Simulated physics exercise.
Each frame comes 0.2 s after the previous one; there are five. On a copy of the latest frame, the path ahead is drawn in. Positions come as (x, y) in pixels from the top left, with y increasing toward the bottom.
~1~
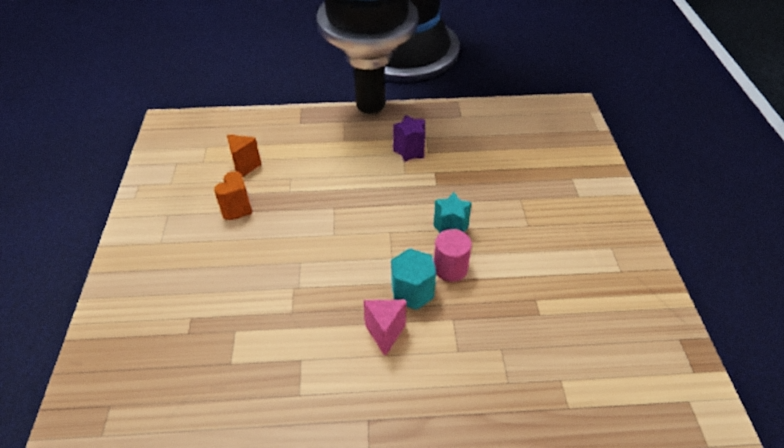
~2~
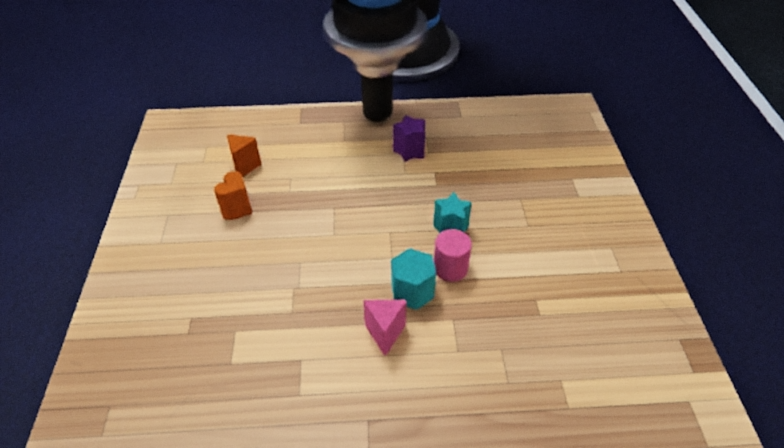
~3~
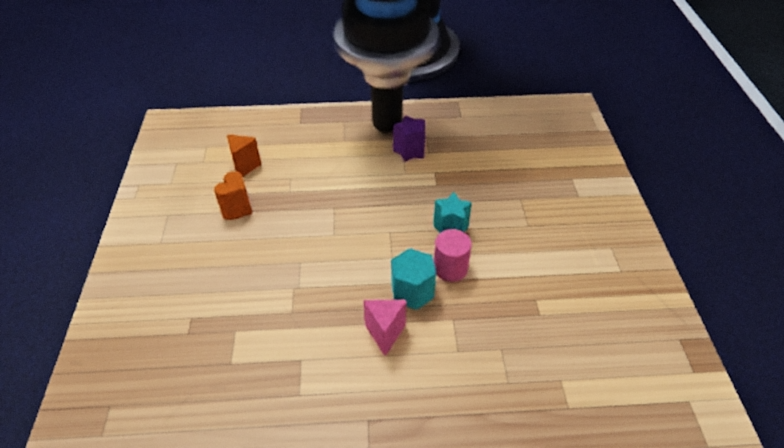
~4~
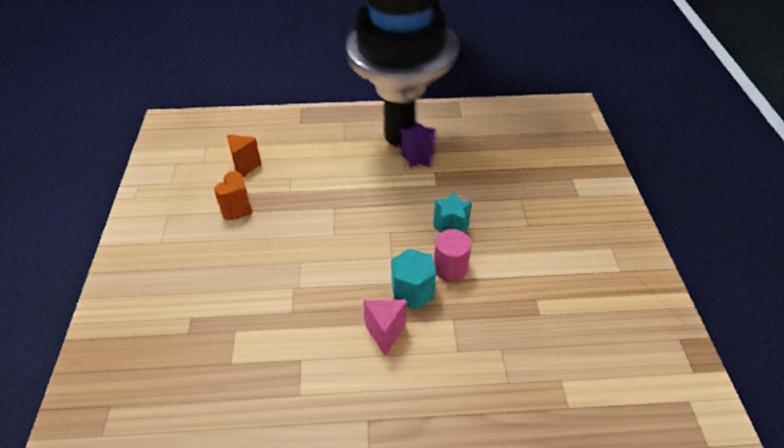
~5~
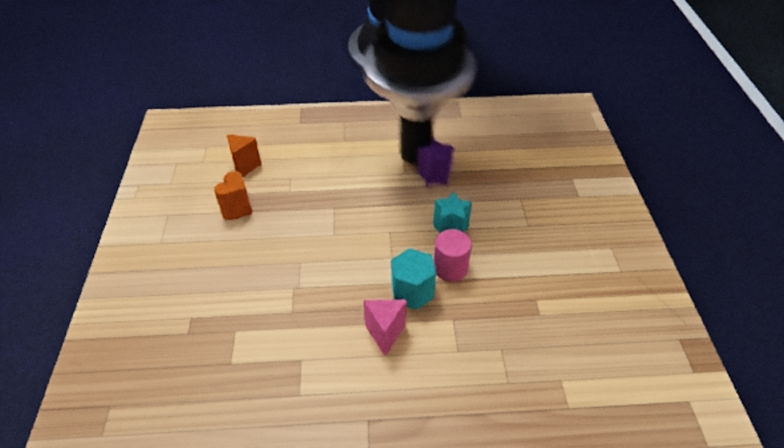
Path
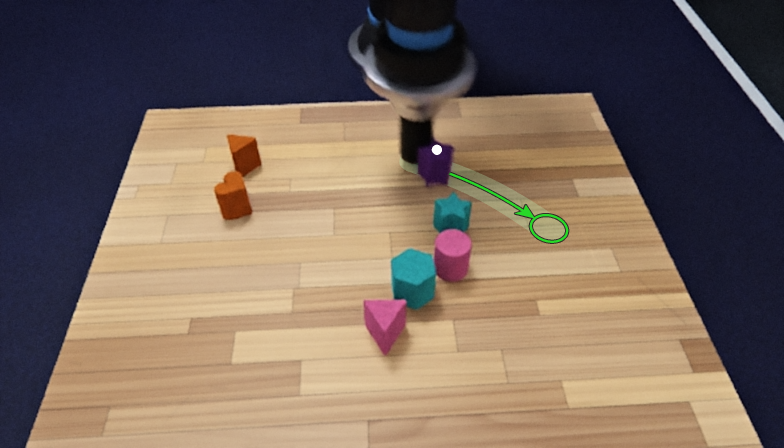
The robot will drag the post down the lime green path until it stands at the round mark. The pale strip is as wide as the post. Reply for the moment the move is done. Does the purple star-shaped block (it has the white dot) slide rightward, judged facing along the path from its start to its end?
Yes, I think so.
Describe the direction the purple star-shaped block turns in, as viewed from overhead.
Short answer: Clockwise.
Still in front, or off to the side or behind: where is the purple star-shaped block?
It slides aside on the way.
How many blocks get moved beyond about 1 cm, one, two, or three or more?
One gets moved.
Path on the board, from (415, 162) through (461, 178) and (505, 200) to (549, 228); the dot is on the purple star-shaped block.
One third of the way, post (462, 171); purple star-shaped block (474, 172), turned 25° clockwise.
Two thirds of the way, post (507, 193); purple star-shaped block (492, 190), turned 85° clockwise.
At the end, post (551, 221); purple star-shaped block (493, 191), turned 95° clockwise; turquoise star-shaped block in place.
